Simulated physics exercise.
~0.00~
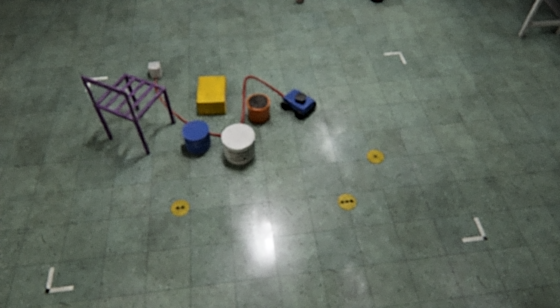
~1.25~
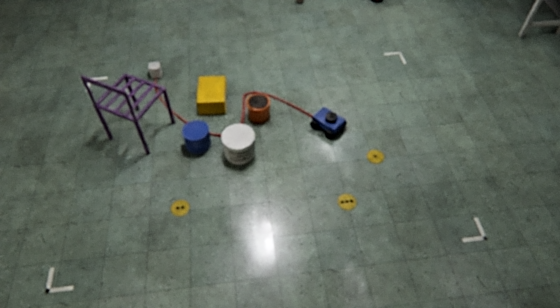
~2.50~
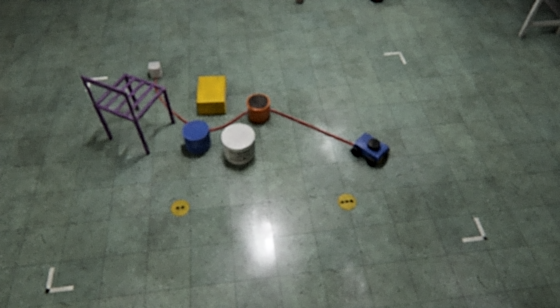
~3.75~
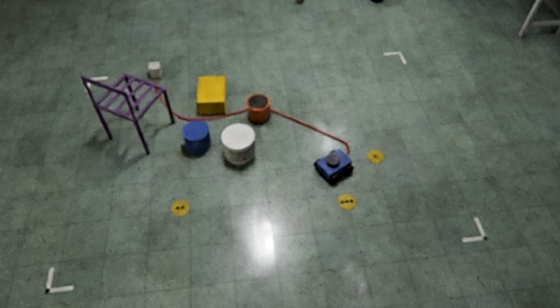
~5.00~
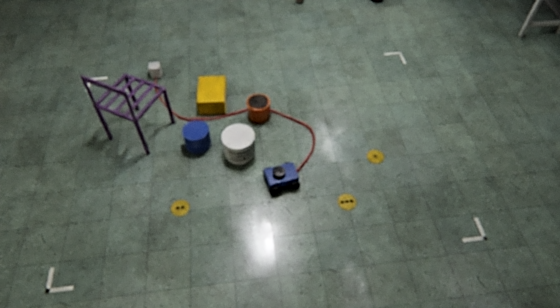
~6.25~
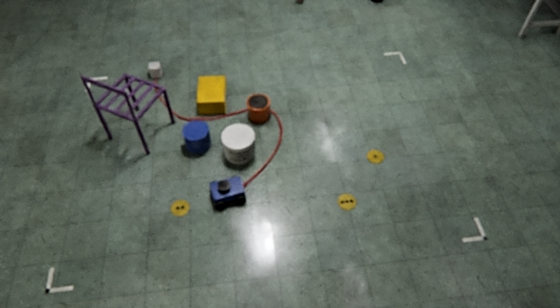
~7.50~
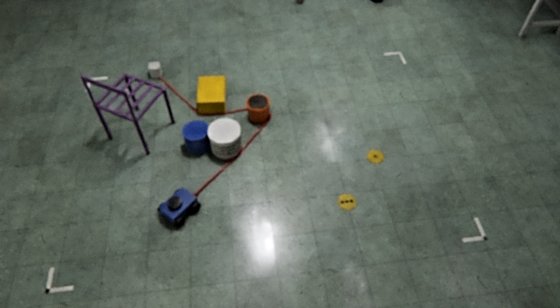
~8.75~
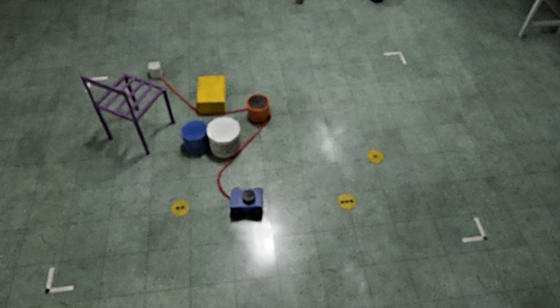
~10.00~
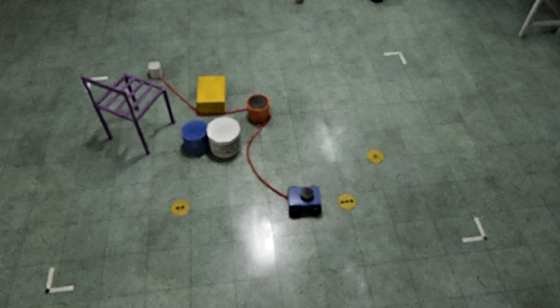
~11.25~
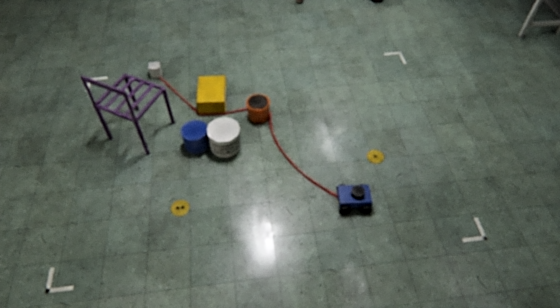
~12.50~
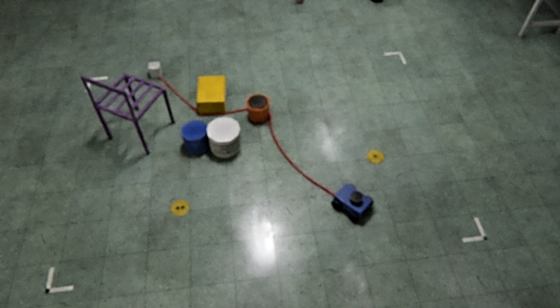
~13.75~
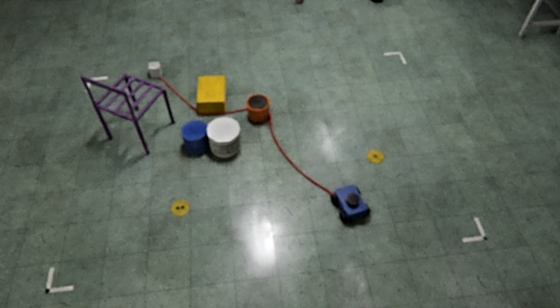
A green tiled floor with white corner marks and small yellow discs is seen from high above. At the left stand a purple chair, a yellow box, blue and white buckets and an orange pot, with a red lead running among them to a small blue cart. The cart drives right and down, then turns back left below the buckets, trailing the lead around the pot. As it reaches the lower left, the white bucket shifts slightly left against the blue one. The cart then heads right, turns a little and stops at lower right, the bucket still shifted.
